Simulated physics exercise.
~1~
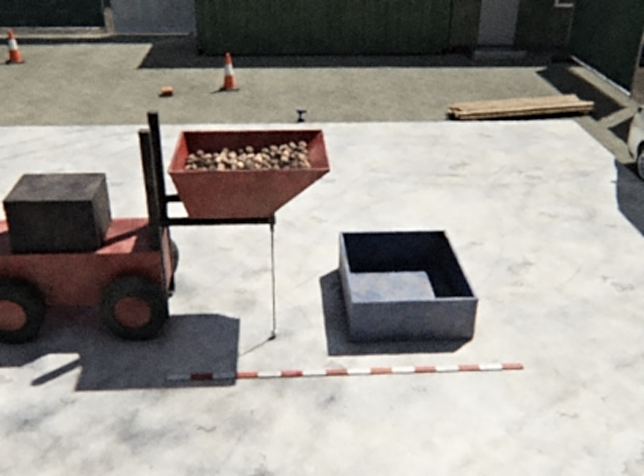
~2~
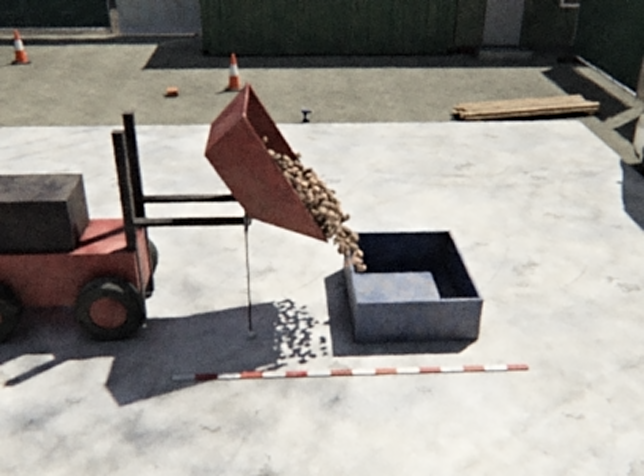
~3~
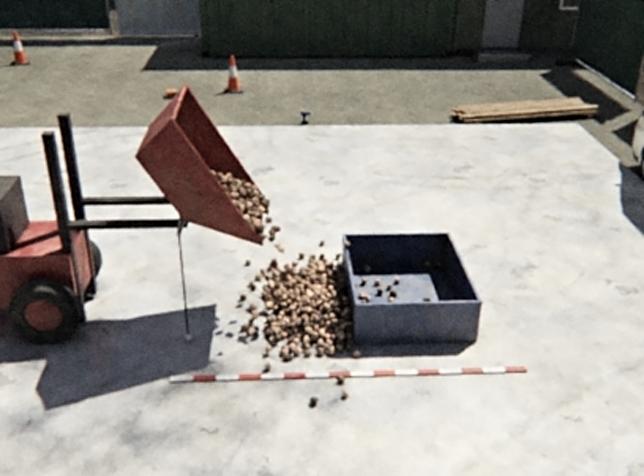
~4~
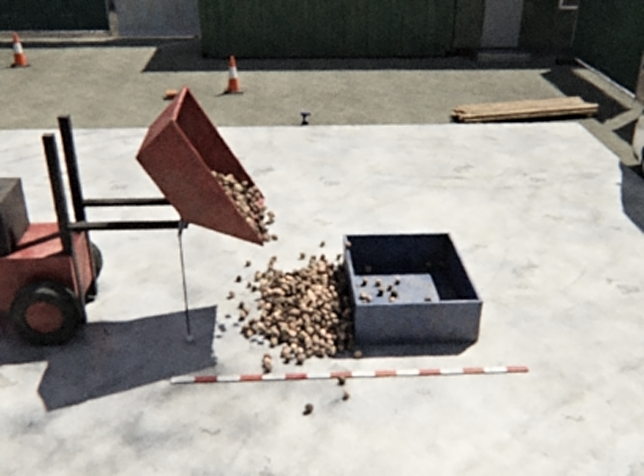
A red forklift at the left holds up a red skip full of brownish stones, facing an open blue-grey bin on a pale concrete yard seen from above in sunlight. A red and white striped pole lies in front, with traffic cones and stacked planks behind. The skip tips steeply towards the bin, and stones pour off its lower edge. The forklift backs away to the left, so most of the falling stones land short. It ends with a heap against the bin's near side, a few stones inside, and some still in the tilted skip.
